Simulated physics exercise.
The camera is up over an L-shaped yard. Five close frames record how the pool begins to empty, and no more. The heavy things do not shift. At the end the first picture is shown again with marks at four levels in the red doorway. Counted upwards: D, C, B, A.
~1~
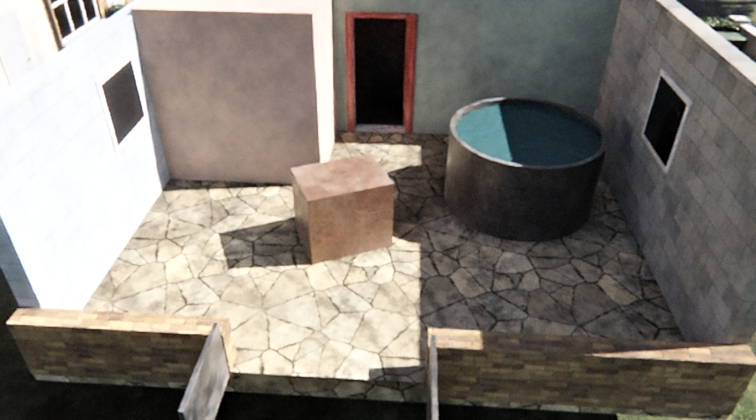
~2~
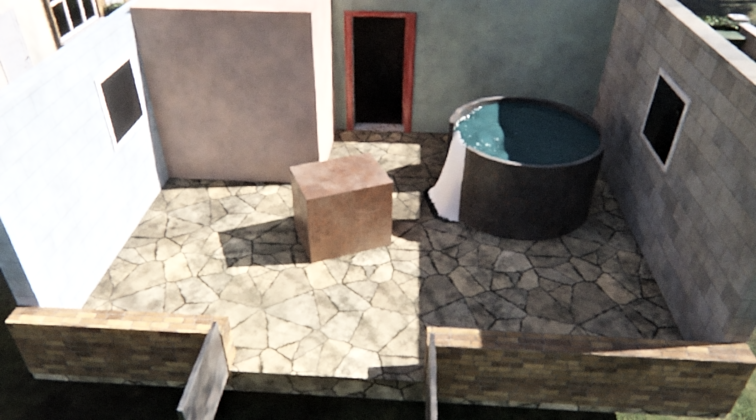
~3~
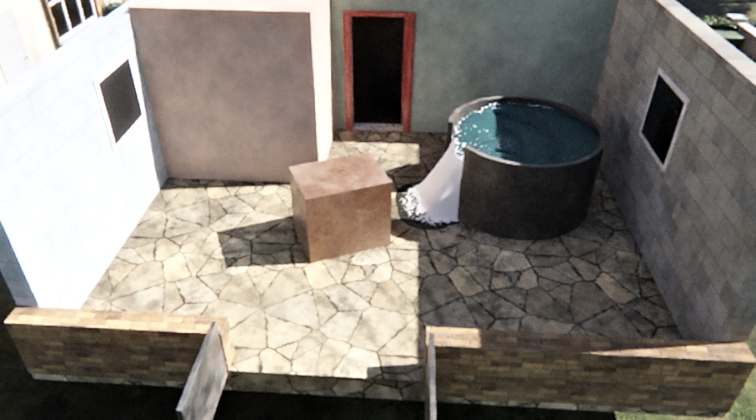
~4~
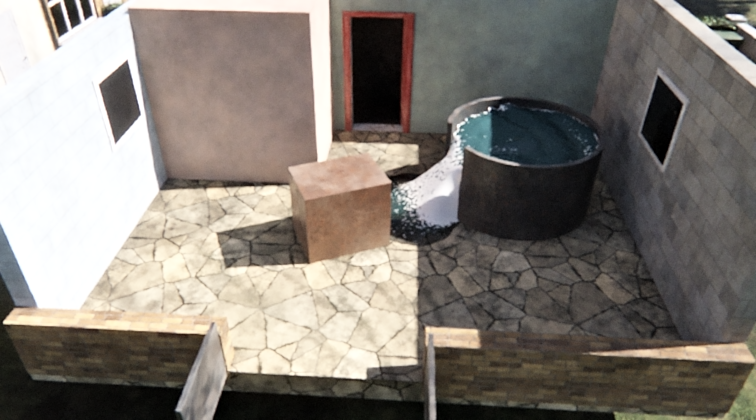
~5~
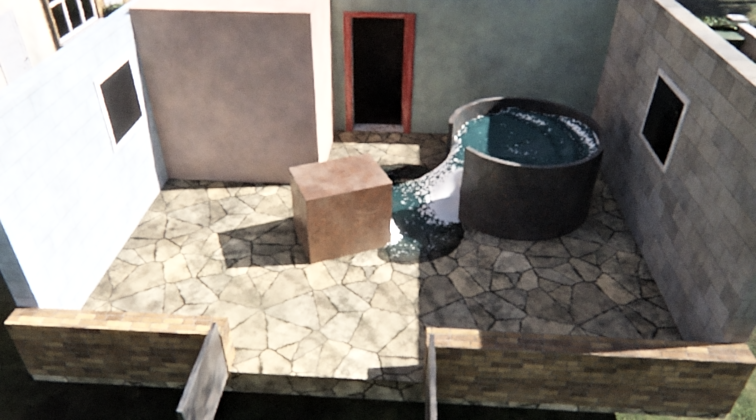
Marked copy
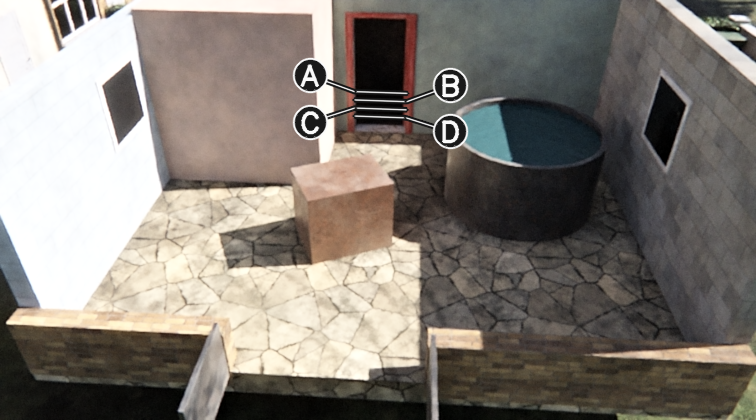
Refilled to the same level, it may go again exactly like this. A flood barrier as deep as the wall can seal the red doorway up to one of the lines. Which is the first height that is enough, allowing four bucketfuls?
The limit is D.
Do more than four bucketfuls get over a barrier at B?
No.
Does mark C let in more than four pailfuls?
No.
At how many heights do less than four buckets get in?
All of them.
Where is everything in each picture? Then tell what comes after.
In the first frame, water in the pool at rest, its middle at (527, 134); foot of the red doorway at (380, 132); open gate at (328, 319).
In the second frame, 1 % of the ground under water, visible out to (430, 190).
In the third frame, 3 % of the ground under water, visible out to (425, 225).
In the fourth frame, 6 % of the ground under water, visible out to (420, 235).
In the fifth frame, 11 % of the ground under water, visible out to (388, 254).
In white, A at (380, 92); B at (380, 100); C at (380, 108); D at (380, 116); from the bottom up D, C, B, A.
If A is chosen, nothing gets over.
If B is chosen, nothing gets over.
If C is chosen, nothing gets over.
If D is chosen, a splash gets over, under a bucket.
